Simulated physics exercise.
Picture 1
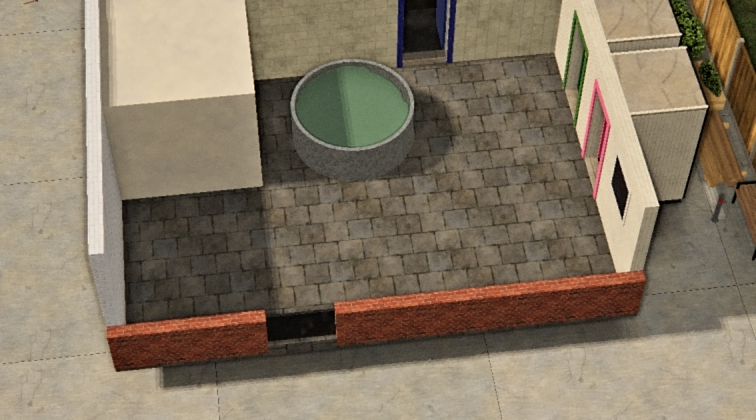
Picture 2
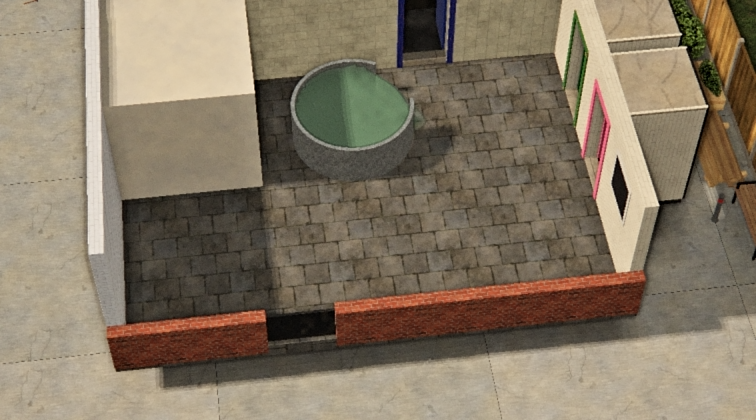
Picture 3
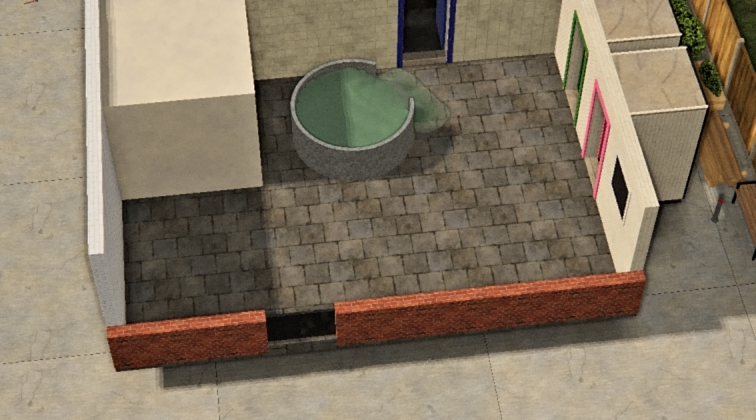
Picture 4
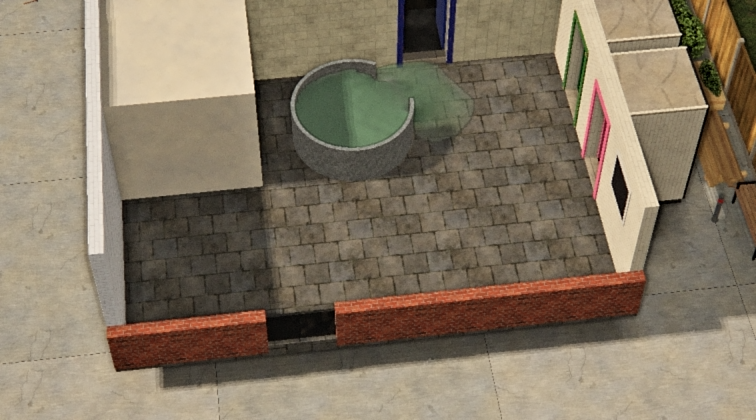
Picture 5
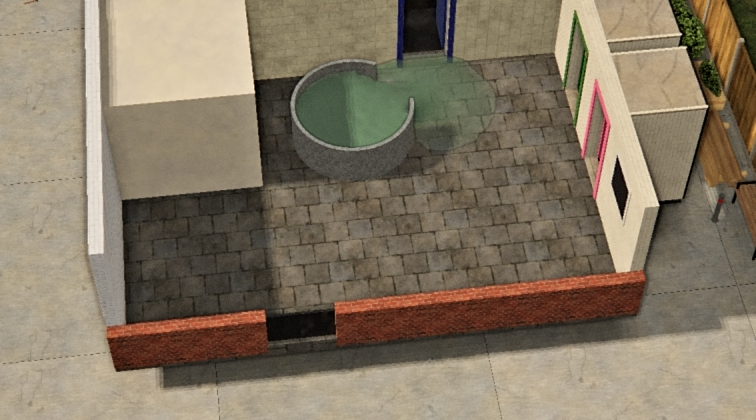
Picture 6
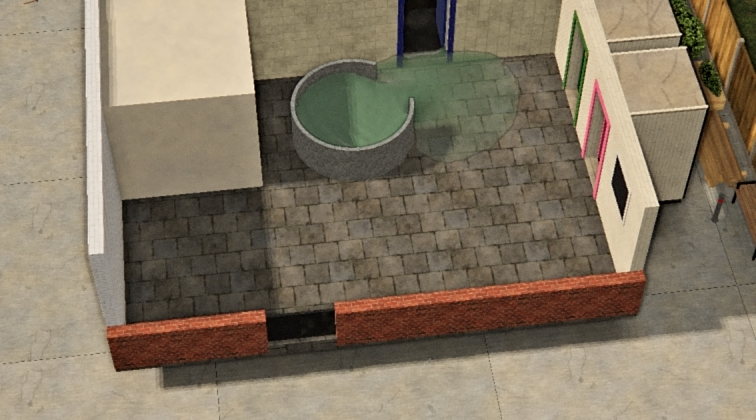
In a paved yard, a round pool's wall opens and green water spreads out rightward.
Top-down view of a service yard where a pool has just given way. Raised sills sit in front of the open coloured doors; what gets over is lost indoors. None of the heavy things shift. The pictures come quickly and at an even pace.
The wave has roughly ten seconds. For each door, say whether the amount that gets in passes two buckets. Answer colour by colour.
Blue door: Yes, pink door: Yes, green door: Yes.
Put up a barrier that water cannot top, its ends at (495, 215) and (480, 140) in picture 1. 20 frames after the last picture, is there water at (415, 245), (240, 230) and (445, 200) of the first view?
Untouched, untouched, untouched.
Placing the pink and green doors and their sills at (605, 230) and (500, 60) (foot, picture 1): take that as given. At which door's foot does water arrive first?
I say the one in blue.
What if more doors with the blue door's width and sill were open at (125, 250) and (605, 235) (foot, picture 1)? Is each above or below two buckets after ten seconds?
Lab note - first stays short of the line, second stays short of the line.
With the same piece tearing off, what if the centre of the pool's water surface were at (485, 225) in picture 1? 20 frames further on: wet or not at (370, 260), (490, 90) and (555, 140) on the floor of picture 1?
I'd say still dry for the first, swamped for the second and swamped for the third.
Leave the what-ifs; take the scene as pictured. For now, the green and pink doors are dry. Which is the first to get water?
Soonest: The one in green.
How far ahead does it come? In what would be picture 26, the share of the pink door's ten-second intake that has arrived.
I'd say some 25 per cent.
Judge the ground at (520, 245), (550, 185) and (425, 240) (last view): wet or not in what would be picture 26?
Point 1: Drenched; point 2: Drenched; point 3: Not wet.
A moment on, water covers 20 % of the floor; the blue door over two buckets in, the pink door not reached, the green door under two buckets in.
Next, water covers 25 % of the floor; the blue door far over two buckets in, the pink door wet at the sill, nothing in, the green door far over two buckets in.
Then, water covers 40 % of the floor; the blue door far over two buckets in, the pink door under two buckets in, the green door far over two buckets in.
Later, water covers 60 % of the floor; the blue door far over two buckets in, the pink door over two buckets in, the green door far over two buckets in.
In the end, water covers 90 % of the floor; the blue door far over two buckets in, the pink door over two buckets in, the green door far over two buckets in.
